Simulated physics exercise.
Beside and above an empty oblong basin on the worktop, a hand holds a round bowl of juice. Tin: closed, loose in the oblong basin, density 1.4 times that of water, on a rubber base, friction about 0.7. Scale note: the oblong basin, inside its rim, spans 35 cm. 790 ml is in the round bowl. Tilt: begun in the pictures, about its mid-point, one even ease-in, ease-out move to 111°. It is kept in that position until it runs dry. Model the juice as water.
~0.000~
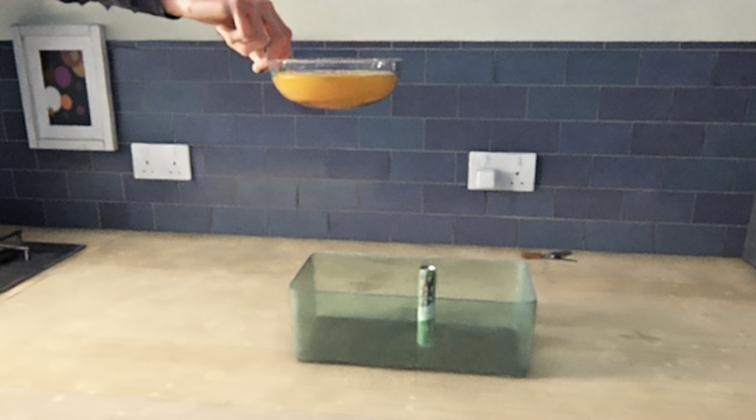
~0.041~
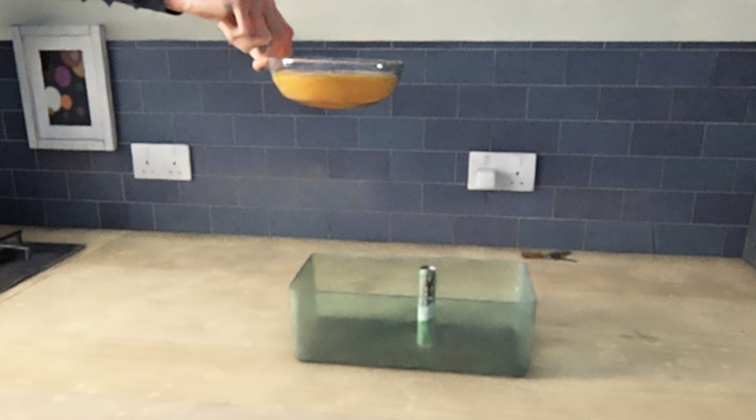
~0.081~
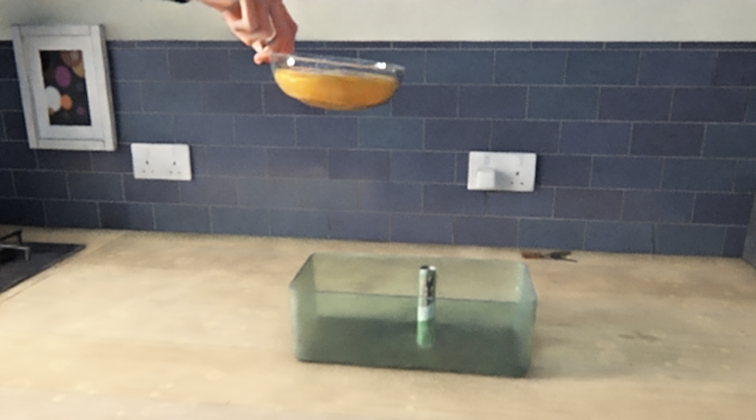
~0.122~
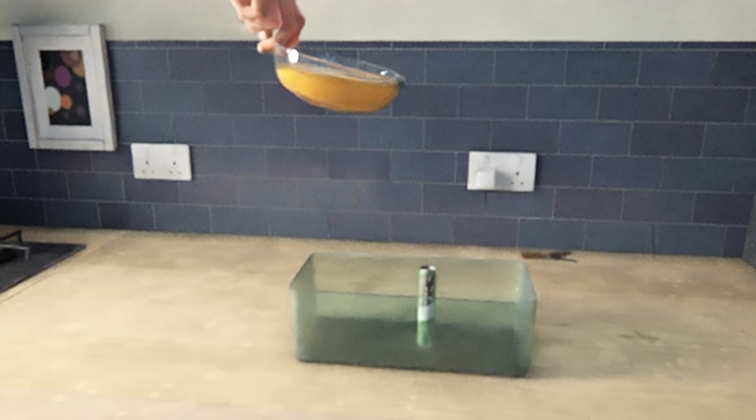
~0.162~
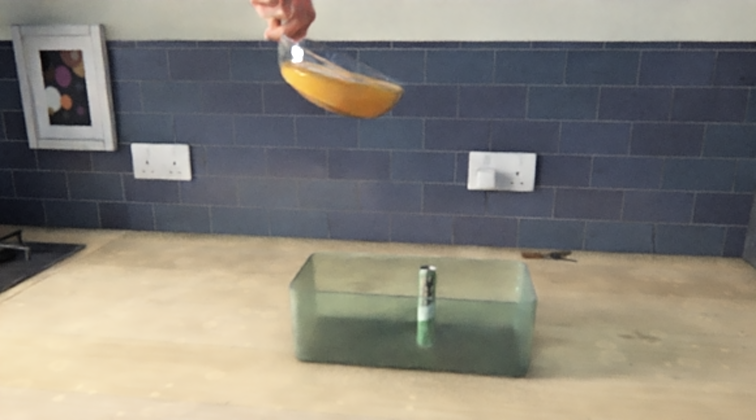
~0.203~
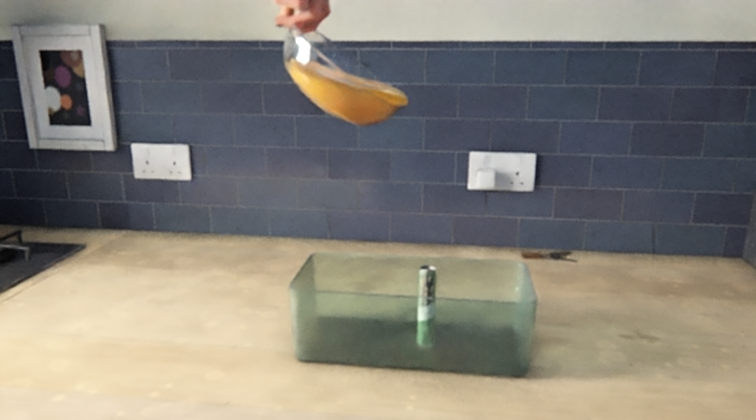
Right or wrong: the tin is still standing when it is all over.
Right, it is still standing.
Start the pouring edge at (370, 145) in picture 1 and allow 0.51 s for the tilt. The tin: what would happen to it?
Then the tin comes down.
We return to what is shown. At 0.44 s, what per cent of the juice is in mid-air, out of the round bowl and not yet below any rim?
Around 86 in a hundred.
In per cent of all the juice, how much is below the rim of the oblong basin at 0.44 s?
Near 14 in a hundred.
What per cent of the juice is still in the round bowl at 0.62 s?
About 0 per cent.
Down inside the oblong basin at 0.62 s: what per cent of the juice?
Some 88 percent of the total.
Then, 0.44 s in, the tilt is 107° and 1 per cent is still to pour; the tin stands where it began.
Then, 0.62 s in, the tilt is 111° and 0 per cent is still to pour; the tin stands where it began.
Then, 0.81 s in, the tilt is 111° and 0 per cent is still to pour; the tin stands where it began.
Then, 1.01 s in, the tilt is 111° and 0 per cent is still to pour; the tin stands where it began.
Finally, the tin stands where it began.
